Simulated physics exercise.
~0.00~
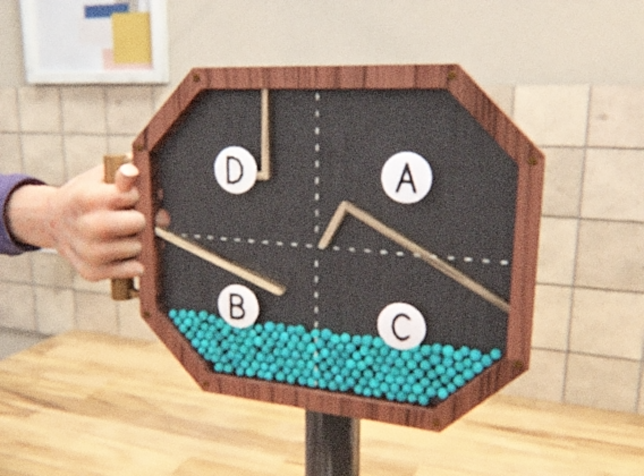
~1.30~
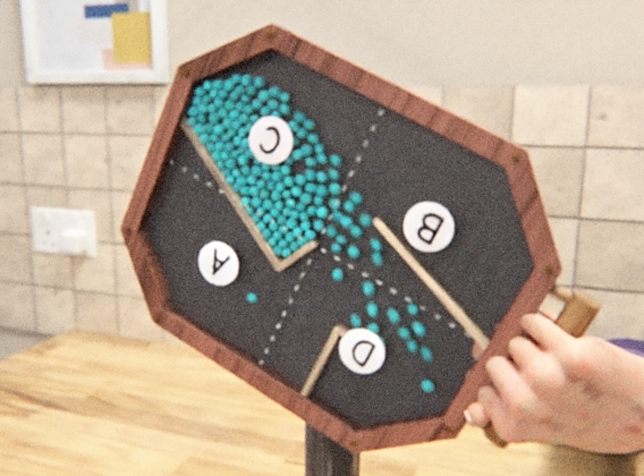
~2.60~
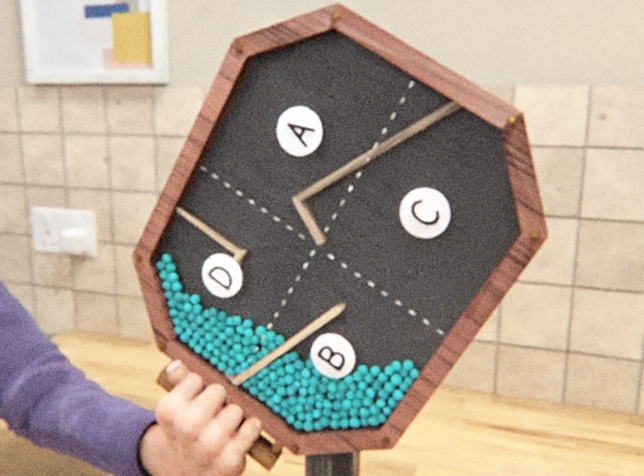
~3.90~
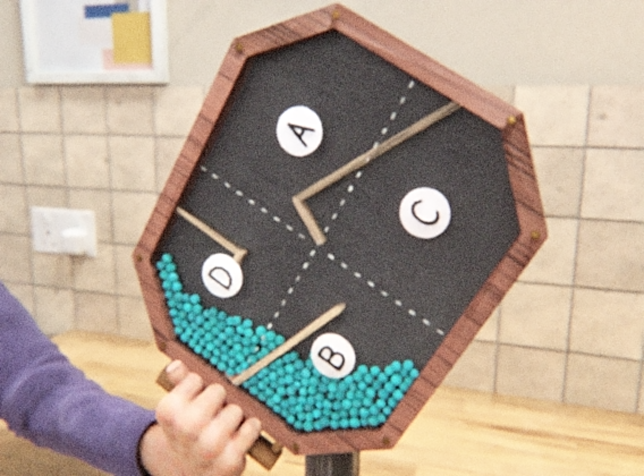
A hand in a purple sleeve grips a wooden handle at the left of an eight-sided, wood-framed box with a dark face, standing above a pale wooden table before a tiled wall, seen from the front. Turquoise beads lie along the bottom, under white discs lettered A, B, C and D, with dashed lines and thin wooden strips between. The box is turned until it is nearly upside down, and beads gather around C, some spilling toward D. It turns further, and the beads drop to the bottom. It ends still and tilted, most beads by B, the rest by D.
